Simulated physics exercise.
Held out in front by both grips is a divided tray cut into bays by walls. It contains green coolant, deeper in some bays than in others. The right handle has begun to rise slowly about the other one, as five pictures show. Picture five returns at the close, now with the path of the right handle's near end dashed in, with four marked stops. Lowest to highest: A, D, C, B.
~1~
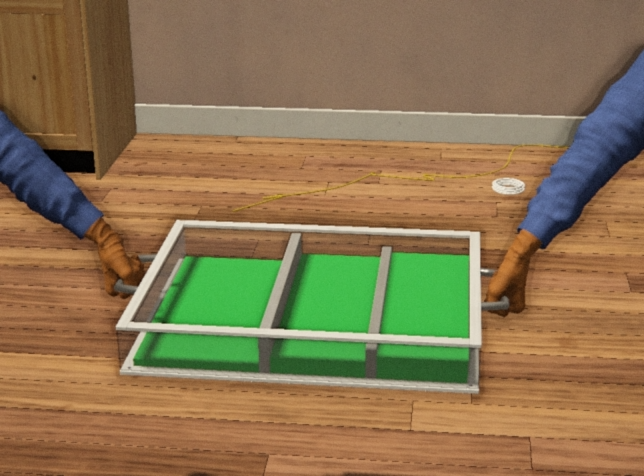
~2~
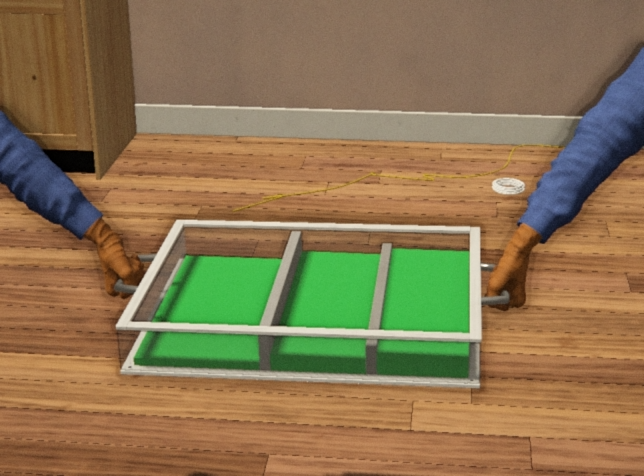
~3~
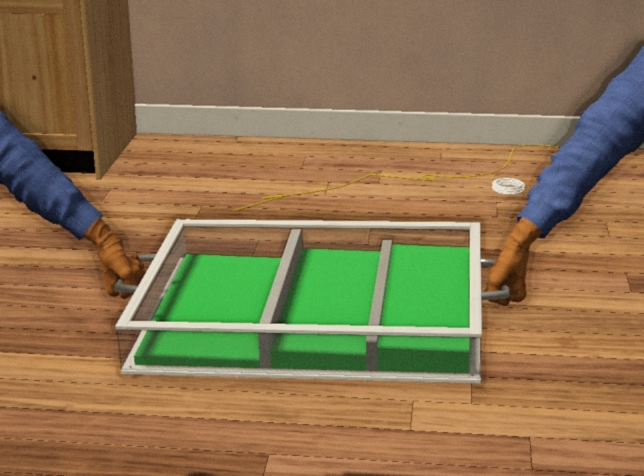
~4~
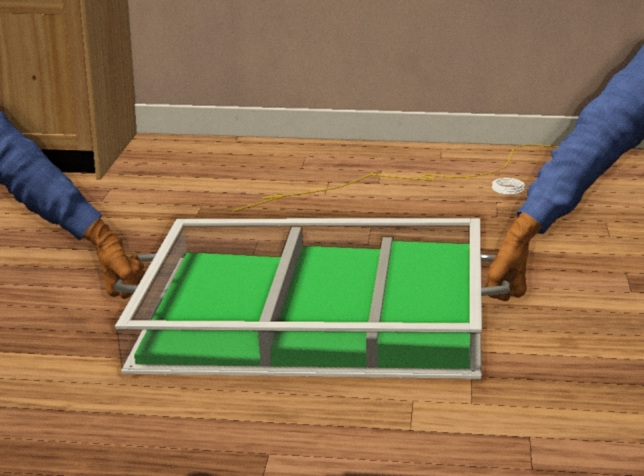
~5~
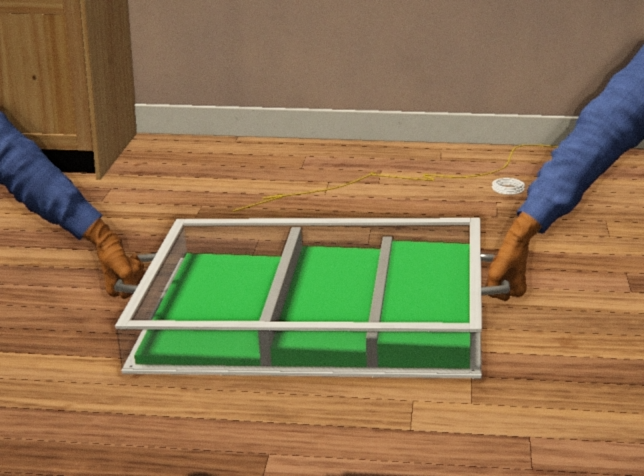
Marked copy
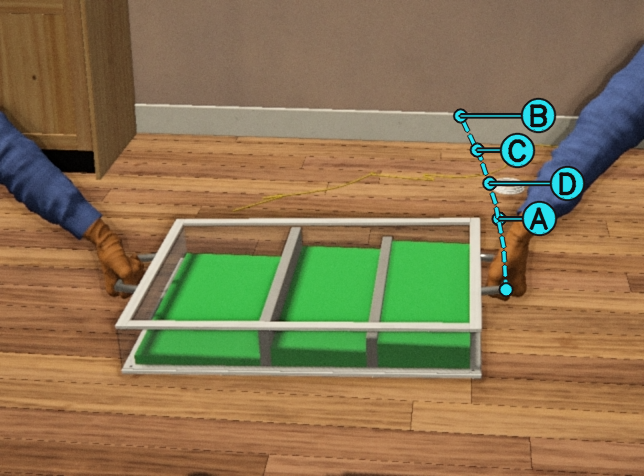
Two gloved hands slightly raise the right side of a divided tray holding green coolant.
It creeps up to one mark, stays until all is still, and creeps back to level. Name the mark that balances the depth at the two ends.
The answer is stop C.
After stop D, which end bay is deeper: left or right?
The right one.
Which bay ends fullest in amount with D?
It is the middle one.
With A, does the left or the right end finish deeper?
The right end bay.
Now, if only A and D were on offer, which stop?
D.
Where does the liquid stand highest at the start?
The right bay.
In cyan, A at (499, 218); B at (460, 115); C at (477, 150); D at (489, 183).
For stop A, the right end bay stands much deeper than the other; nothing spills.
For stop B, the left end bay stands much deeper than the other; about 2 % goes over the rim.
For stop C, the two end bays stand about equally deep; nothing spills.
For stop D, the right end bay stands much deeper than the other; nothing spills.
